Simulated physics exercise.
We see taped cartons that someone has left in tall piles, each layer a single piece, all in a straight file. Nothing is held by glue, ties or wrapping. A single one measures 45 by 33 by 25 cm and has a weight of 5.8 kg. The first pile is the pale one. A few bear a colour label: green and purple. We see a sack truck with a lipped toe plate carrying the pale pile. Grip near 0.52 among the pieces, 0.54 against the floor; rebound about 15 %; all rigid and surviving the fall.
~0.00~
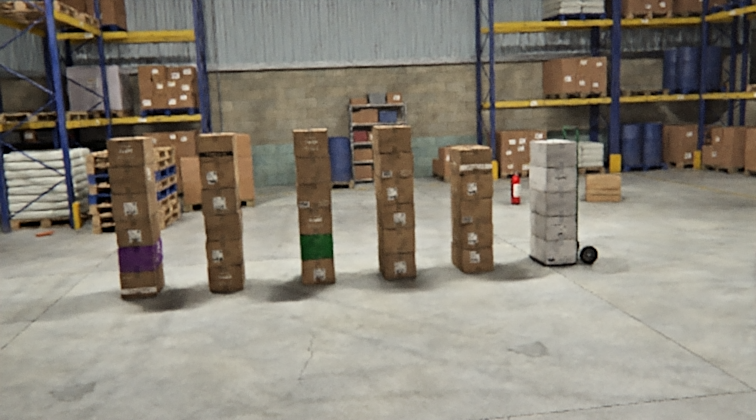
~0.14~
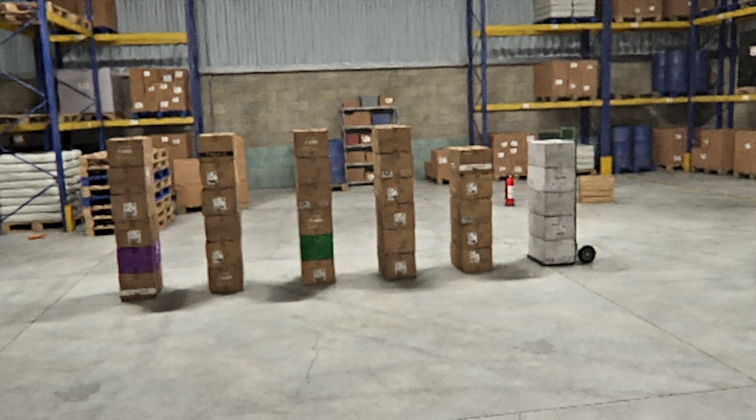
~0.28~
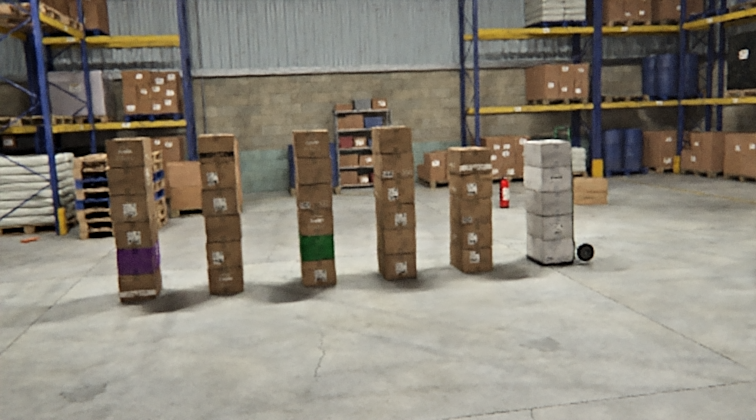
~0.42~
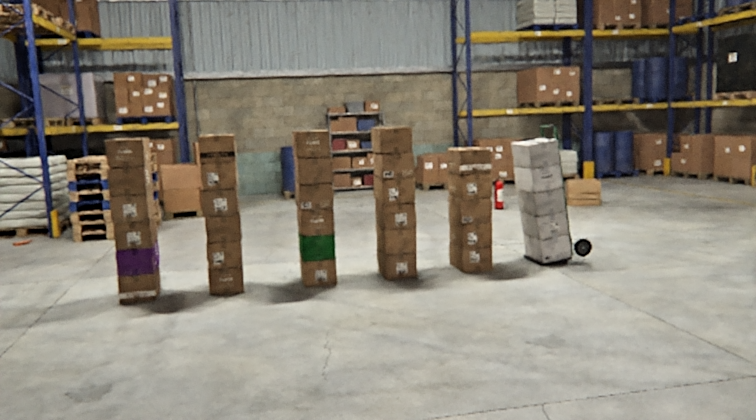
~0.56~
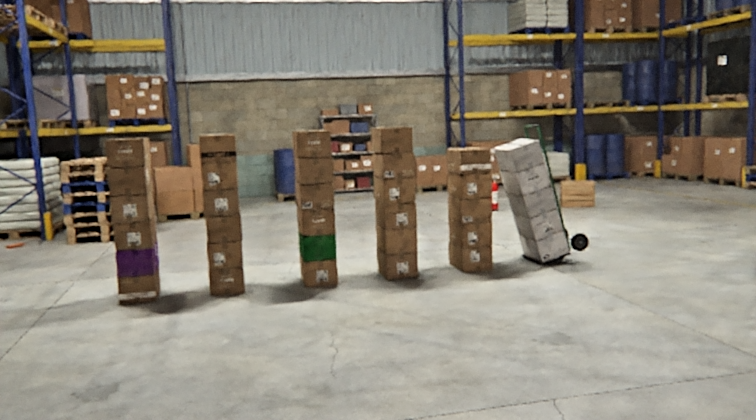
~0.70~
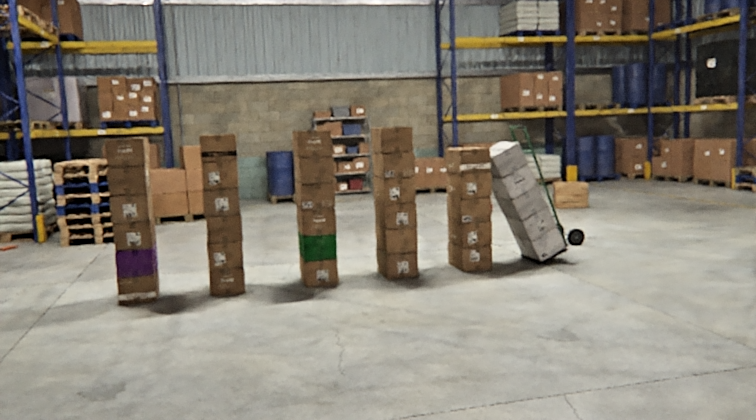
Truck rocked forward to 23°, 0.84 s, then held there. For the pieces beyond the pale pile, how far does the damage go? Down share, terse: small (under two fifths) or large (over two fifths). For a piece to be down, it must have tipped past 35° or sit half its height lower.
Large.
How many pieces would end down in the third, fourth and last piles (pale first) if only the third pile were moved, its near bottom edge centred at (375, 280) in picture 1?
The third pile ends with 4 down, the fourth with 5, the last with 6.
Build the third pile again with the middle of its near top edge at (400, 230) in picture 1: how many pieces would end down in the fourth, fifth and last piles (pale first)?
Down by pile: Fourth 0, fifth 0, last 0.
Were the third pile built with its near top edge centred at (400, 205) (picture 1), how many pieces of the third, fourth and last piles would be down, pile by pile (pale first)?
Third 3, fourth 6, last 6.
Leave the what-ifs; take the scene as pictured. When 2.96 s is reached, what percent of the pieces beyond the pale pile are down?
By then 50 %.
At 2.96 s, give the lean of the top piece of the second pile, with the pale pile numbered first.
The top piece is tilted around 30°.
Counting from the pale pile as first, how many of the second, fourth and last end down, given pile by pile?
Pieces per pile: Second: 5; fourth: 6; last: 6.
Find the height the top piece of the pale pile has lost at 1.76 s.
Roughly 30 cm lower.
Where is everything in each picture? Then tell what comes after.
In the first frame (places mark the middle of the side facing us; the camera moves round a little), truck frame (577, 155) 0° forward; green carton (317, 247); purple carton (136, 259); the rest undisturbed.
In the second frame, truck frame (575, 155) 0° forward; purple carton (135, 260).
In the third frame, truck frame 2° forward; purple carton (135, 262).
In the fourth frame, truck frame 8° forward, top of the pale pile leaning 7°; purple carton (135, 263); the rest undisturbed.
In the fifth frame, truck frame (545, 152) 15° forward, top of the pale pile leaning 16°; purple carton (135, 263); the rest undisturbed.
In the sixth frame, truck frame (533, 152) 21° forward, top of the pale pile leaning 25°; purple carton (135, 263); green carton (321, 248); the rest undisturbed.
After 1.76 s, 5 of the pale pile down; 3 of the 29 other cartons down.
After 2.96 s, 5 of the pale pile down; 15 of the 29 other cartons down; green carton leaning 38°.
After 3.84 s, 5 of the pale pile down; 29 of the 29 other cartons down; green carton leaning 51°, 17 cm lower; purple carton leaning 50°.
At rest (5.4 s), 5 of the pale pile down; 29 of the 29 other cartons down; purple carton on its side; green carton leaning 51°, 17 cm lower. That is 100 per cent. As the last picture would show them, middles, purple carton near (71, 287), green carton near (270, 265).
